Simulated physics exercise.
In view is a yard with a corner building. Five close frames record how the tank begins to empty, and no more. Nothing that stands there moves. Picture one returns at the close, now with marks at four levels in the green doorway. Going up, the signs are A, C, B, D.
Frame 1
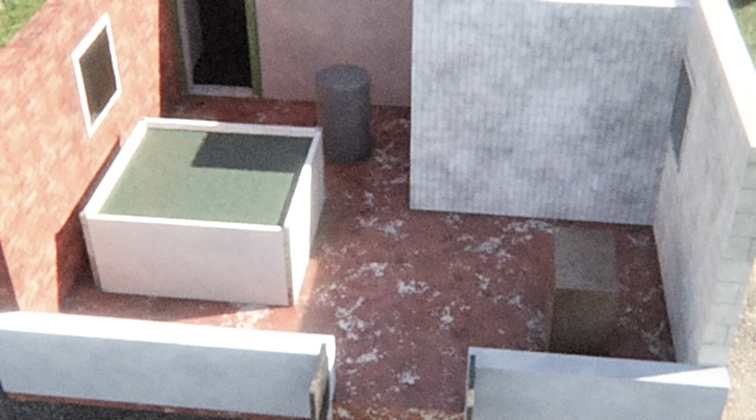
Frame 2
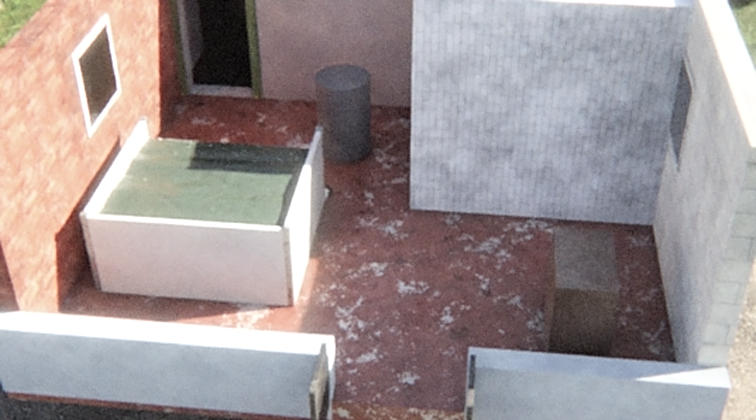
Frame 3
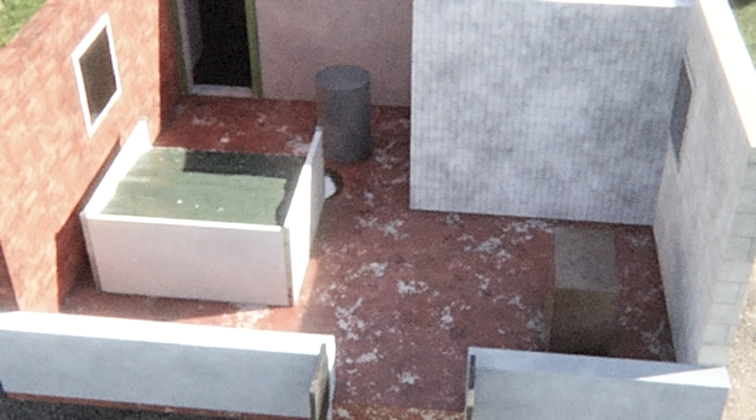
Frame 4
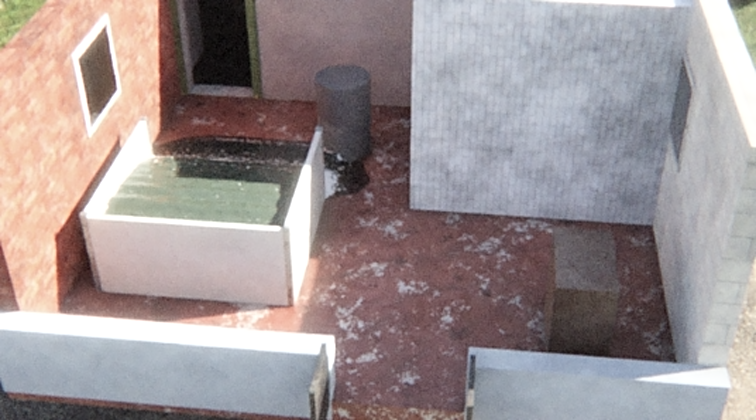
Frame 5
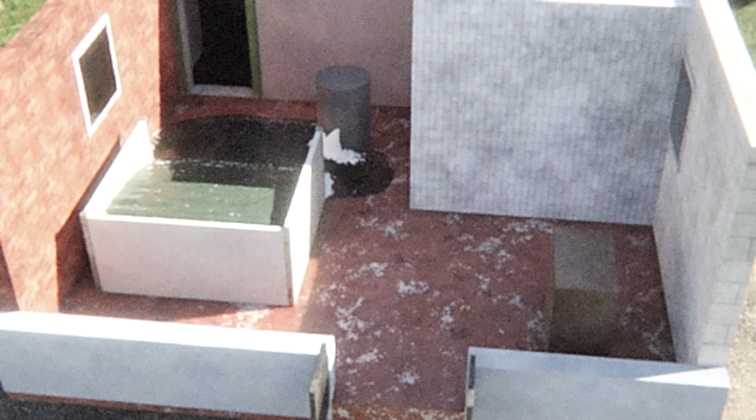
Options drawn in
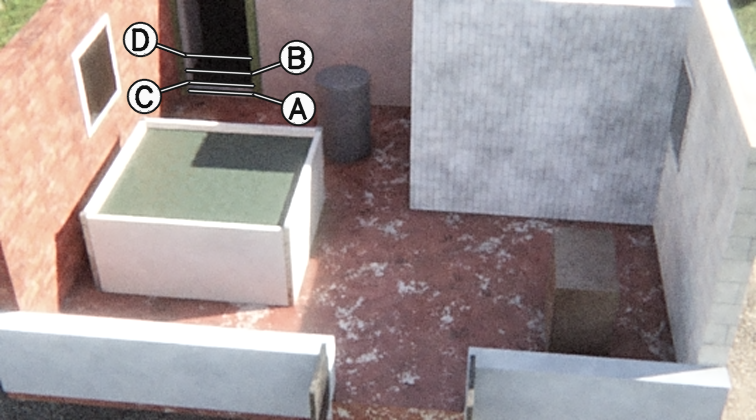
A walled yard with a corner building held a white-sided tank of greenish water, which sank at the back as dark water spread across the red ground behind it and around the grey barrel.
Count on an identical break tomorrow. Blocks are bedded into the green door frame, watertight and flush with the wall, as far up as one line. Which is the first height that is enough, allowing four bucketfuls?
Height D.
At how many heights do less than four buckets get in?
One of them.
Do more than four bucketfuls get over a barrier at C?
Yes, it does.
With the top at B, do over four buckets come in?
Yes, that goes wrong.
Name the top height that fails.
That is height B.
On the marked copy, A at (221, 92); B at (219, 72); C at (220, 84); D at (217, 56); from the bottom up A, C, B, D.
With A, dozens of bucketfuls pour in.
With B, some 15 bucketfuls get in.
With C, dozens of bucketfuls pour in.
With D, a splash gets over, under a bucket.
